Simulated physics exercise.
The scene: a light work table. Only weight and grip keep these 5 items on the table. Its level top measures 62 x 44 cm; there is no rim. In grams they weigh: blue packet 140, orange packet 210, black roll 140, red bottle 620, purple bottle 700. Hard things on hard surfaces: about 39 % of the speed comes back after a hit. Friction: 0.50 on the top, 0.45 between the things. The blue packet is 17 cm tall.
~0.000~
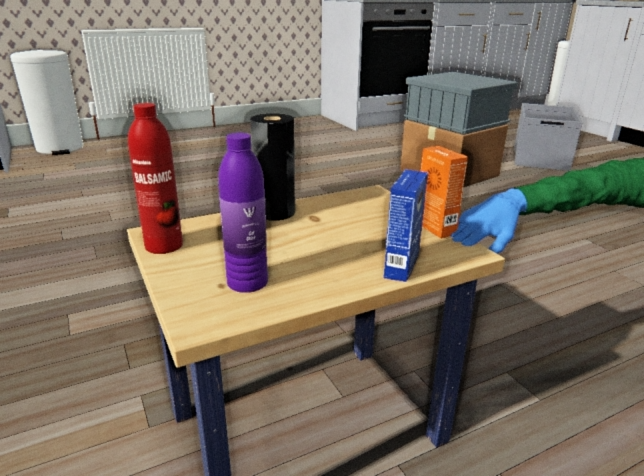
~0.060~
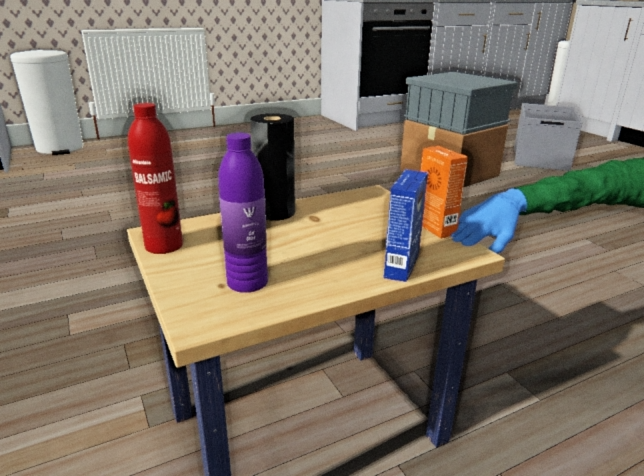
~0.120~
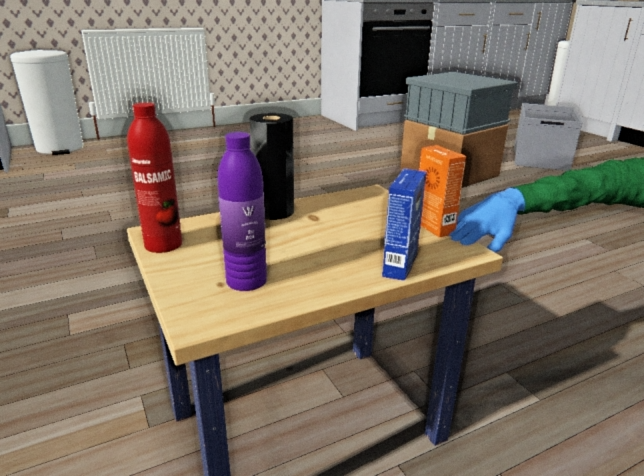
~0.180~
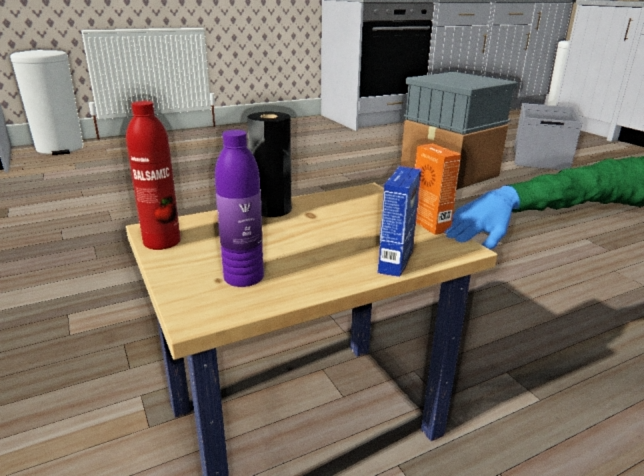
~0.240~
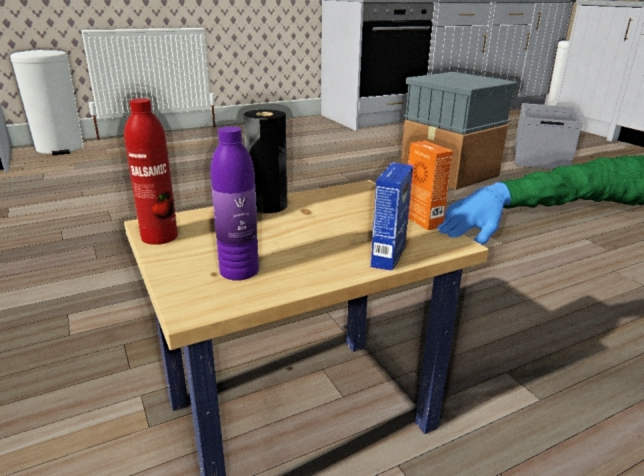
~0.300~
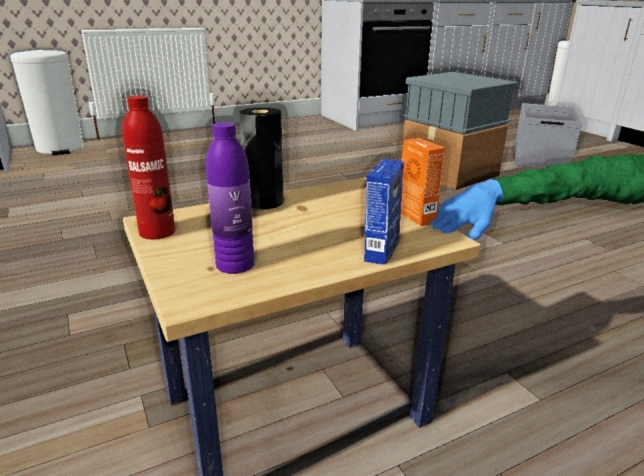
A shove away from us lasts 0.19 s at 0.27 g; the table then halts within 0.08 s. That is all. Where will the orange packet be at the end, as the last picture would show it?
Look near (418, 181).
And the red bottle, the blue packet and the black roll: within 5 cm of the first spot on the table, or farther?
The red bottle keeps its place; the blue packet ends elsewhere; the black roll keeps its place.
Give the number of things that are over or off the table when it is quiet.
That comes to 1.
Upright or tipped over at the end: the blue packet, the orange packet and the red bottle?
The blue packet tips over; the orange packet is still upright; the red bottle keeps standing.
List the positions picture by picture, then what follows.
Orange packet (440, 192); blue packet (406, 226), in the first frame.
Red bottle (155, 180); purple bottle (243, 214), in the second frame.
Blue packet (404, 224); black roll (273, 167), in the third frame.
Table 2 cm from its start; red bottle (153, 177); purple bottle (239, 210), in the fourth frame.
Table 4 cm from its start; blue packet (392, 216); black roll (266, 162), in the fifth frame.
Table 6 cm from its start; orange packet (420, 182); red bottle (148, 169), in the sixth frame.
By 0.50 s, table 7 cm from its start; purple bottle tilted 11°; blue packet tilted 12°; red bottle tilted 10°.
By 0.90 s, table 7 cm from its start; blue packet tilted 24°; purple bottle tilted 7°.
By 1.10 s, table 7 cm from its start; blue packet tilted 71°; purple bottle tilted 5°.
By 1.40 s, table 7 cm from its start; blue packet on its side.
When it is over (2.1 s), lying over on the table, blue packet; the other 4 within 5 cm of the start. End places, in pixels of the last picture, orange packet near (418, 181).
